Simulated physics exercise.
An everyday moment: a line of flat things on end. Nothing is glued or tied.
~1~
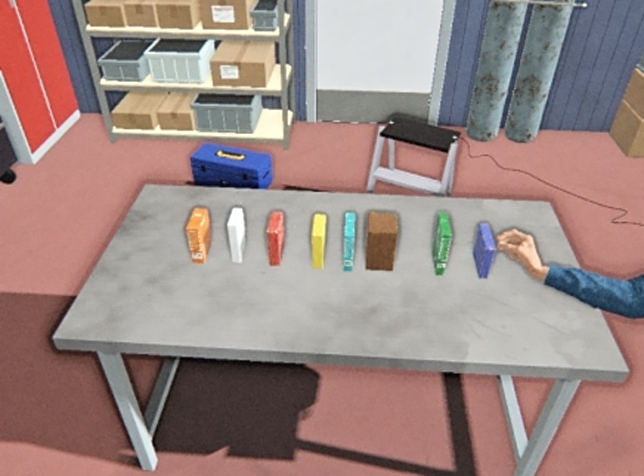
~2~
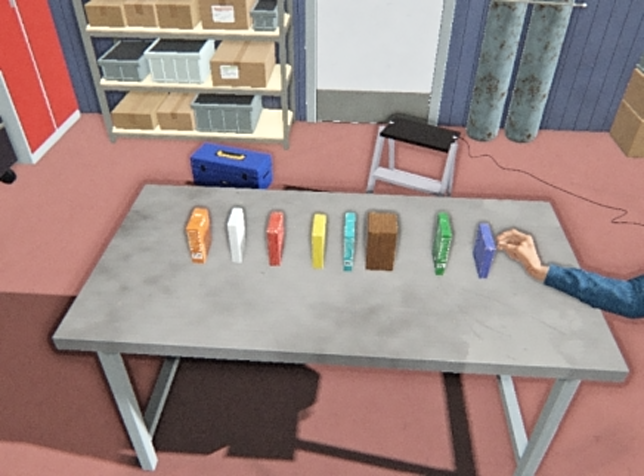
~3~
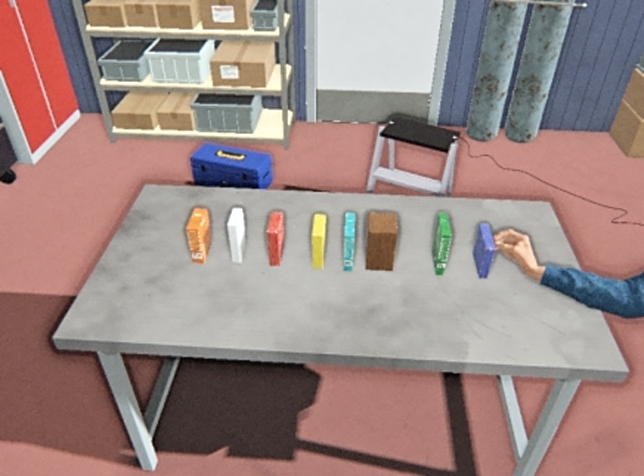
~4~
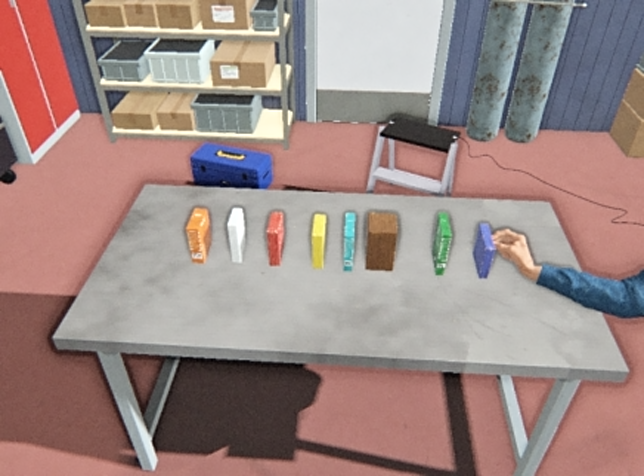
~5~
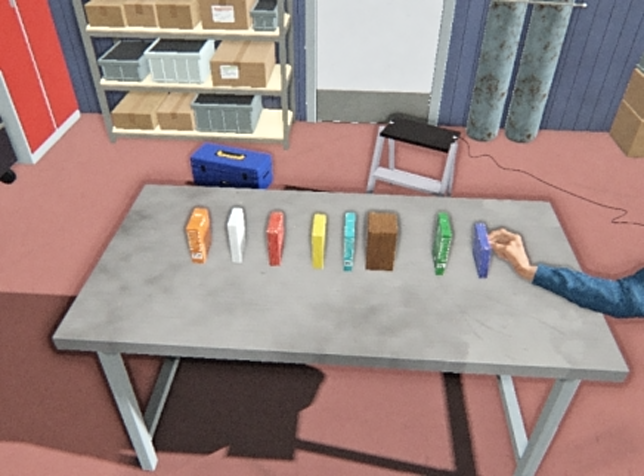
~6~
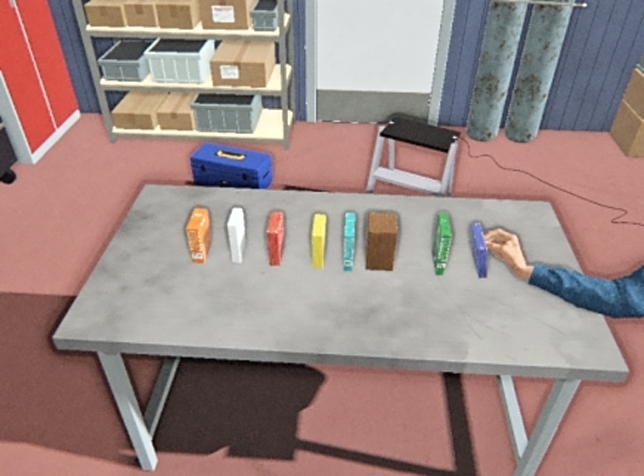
The clip opens on a row of colourful upright boards, packets and a brown block spaced along a grey table, with a hand at the blue board on the right end. The hand edges left against the blue board, which then leans slightly left while the others stay still.
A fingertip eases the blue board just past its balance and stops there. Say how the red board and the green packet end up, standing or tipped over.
The red board keeps standing; the green packet topples.
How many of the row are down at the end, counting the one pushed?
In all, 2.
Then, 0.30 s later than the last frame, blue board 91° over; green packet moved a little near (436, 244).
Then, 0.40 s later than the last frame, blue board 90° over; green packet tilted by 17° near (428, 244).
Then, 0.60 s later than the last frame, blue board 90° over; green packet tilted by 57° near (418, 250).
When it is over, lying over on the table, green packet; the other 5 as before. End places, in pixels of the last picture, red board near (276, 240), green packet near (418, 251).
